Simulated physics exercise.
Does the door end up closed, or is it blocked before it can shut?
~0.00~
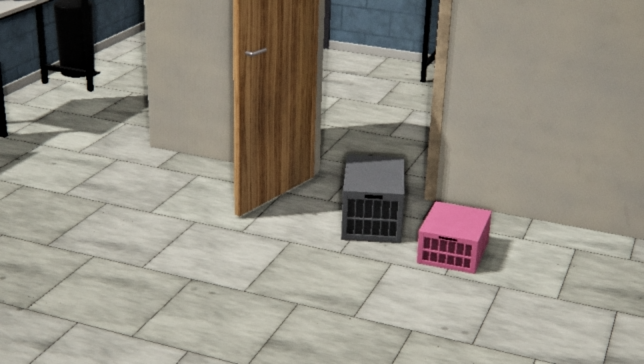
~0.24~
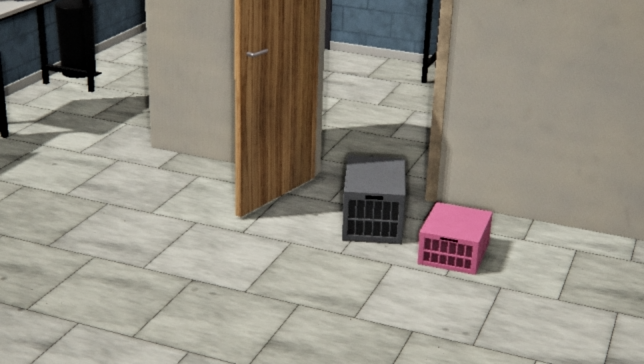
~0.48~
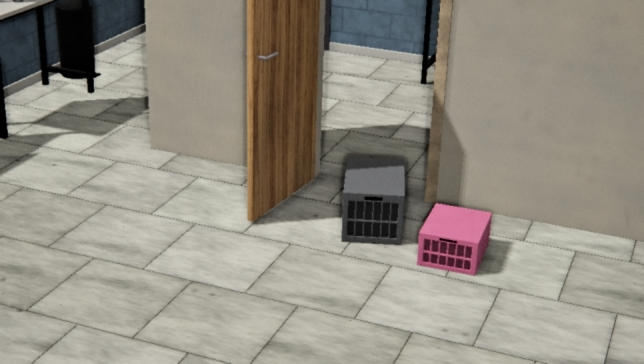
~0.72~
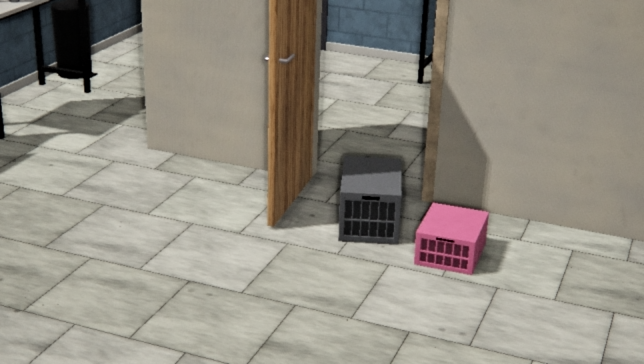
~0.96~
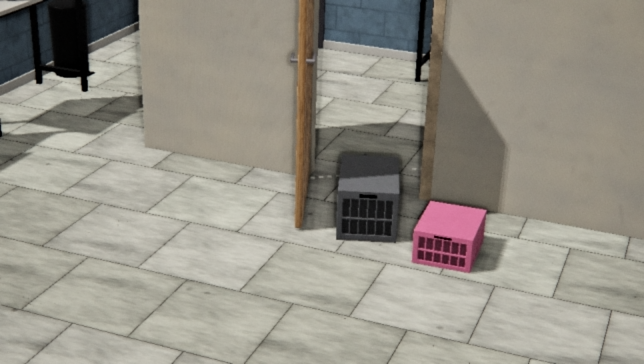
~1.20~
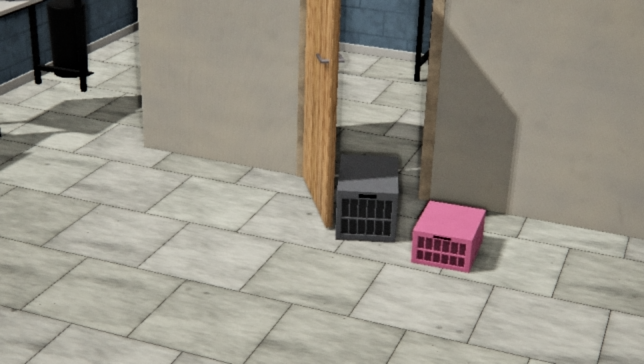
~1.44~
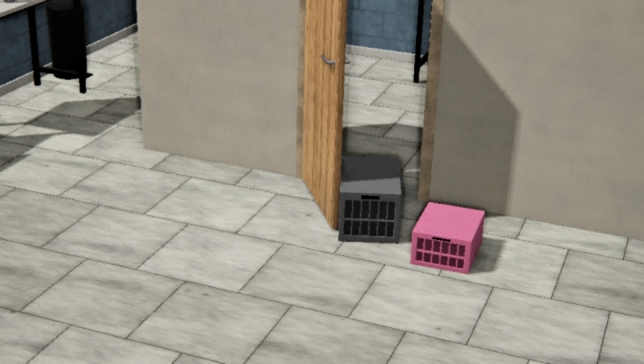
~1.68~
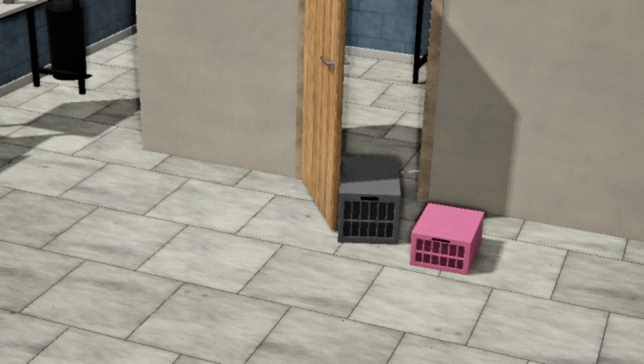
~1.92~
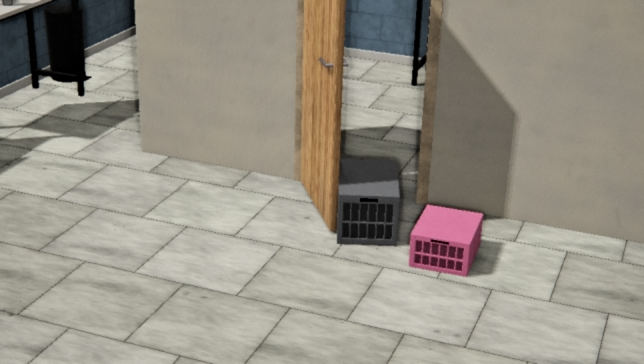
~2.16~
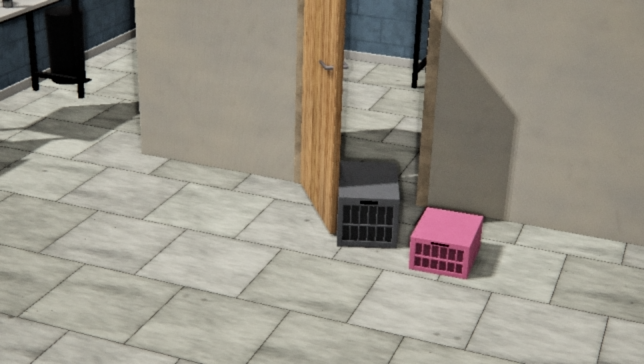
The door ends up blocked, resting partly open against the grey crate in the doorway.
